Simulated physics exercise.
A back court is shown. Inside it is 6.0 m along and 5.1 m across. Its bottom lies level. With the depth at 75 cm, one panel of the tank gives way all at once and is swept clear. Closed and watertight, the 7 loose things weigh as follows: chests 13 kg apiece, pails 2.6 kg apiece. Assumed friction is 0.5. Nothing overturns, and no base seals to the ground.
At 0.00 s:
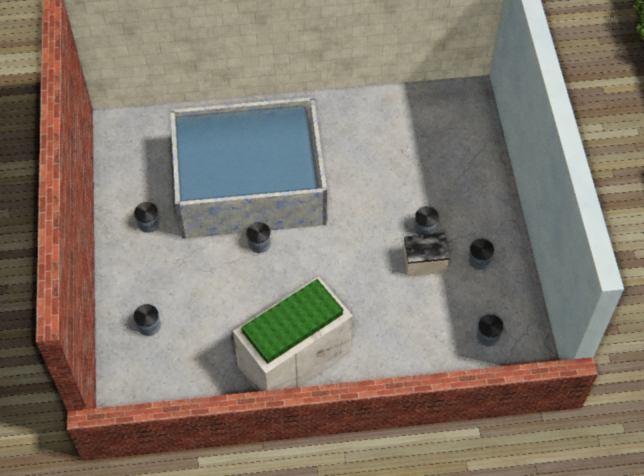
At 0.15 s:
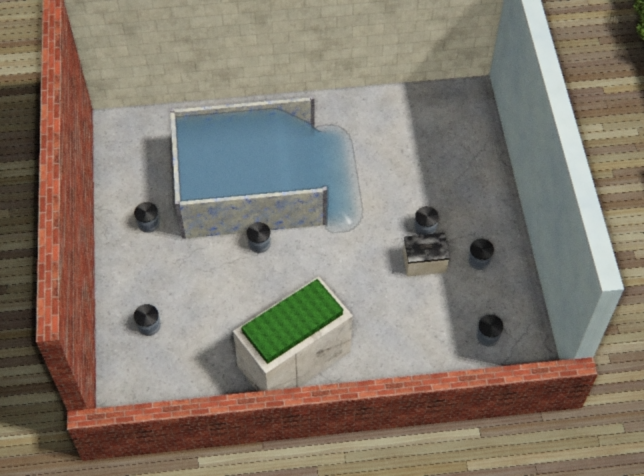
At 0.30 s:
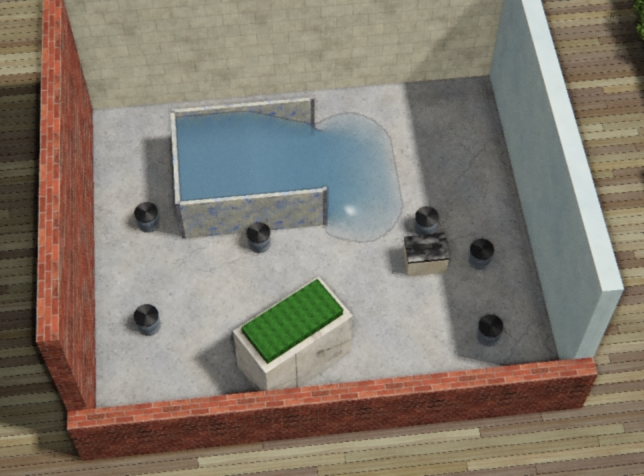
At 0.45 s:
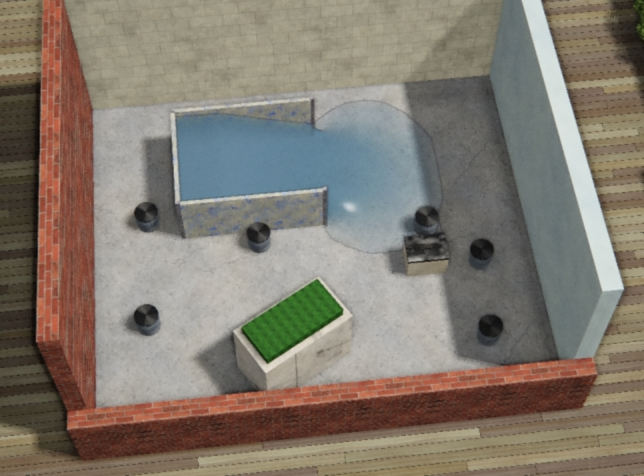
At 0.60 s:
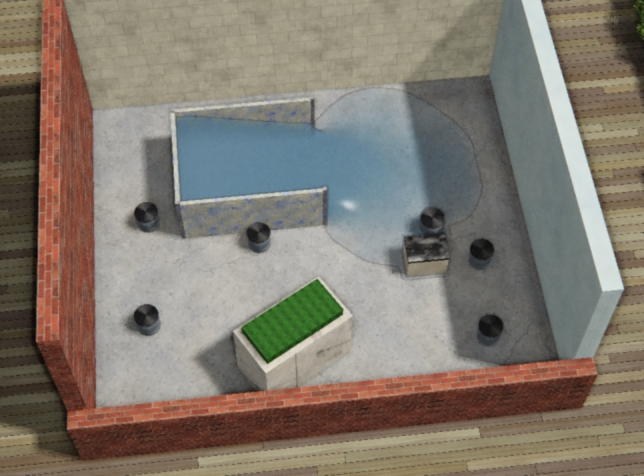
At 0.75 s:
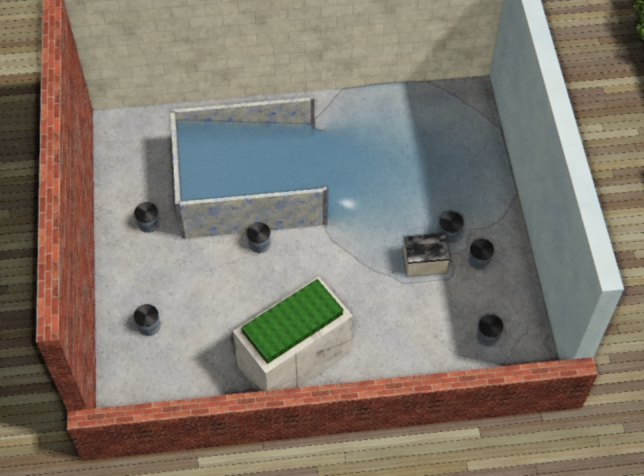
In a walled court, water spreads rightward from an opened tank and shifts one pail.
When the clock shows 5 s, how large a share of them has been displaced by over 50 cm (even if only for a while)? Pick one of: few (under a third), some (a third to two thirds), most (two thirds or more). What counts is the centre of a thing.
Some.
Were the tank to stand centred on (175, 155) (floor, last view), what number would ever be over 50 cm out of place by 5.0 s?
So the tally would be 4.
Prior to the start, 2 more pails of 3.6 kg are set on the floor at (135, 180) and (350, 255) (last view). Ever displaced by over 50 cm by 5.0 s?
The first comes out within the limit, the second within the limit.
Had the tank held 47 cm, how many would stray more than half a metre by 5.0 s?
So the tally would be 4.
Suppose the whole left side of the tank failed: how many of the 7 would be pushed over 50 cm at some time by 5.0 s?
Then 4 of them would.
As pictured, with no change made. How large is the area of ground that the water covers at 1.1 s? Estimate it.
Wet: Near 11.5 m2.
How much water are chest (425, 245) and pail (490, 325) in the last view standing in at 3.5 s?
I'd estimate 7 cm for the first and 9 cm for the second.
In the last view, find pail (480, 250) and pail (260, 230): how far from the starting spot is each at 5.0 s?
250 cm, then 5 cm.
After 1.1 s 1 of 7 are over 50 cm from their spots; 0 afloat.
After 2.2 s 3 of 7 are over 50 cm from their spots; 2 afloat.
After 3.5 s 4 of 7 are over 50 cm from their spots; 3 afloat.
After 5.0 s 4 of 7 are over 50 cm from their spots, and 4 have been at some point; 3 afloat.
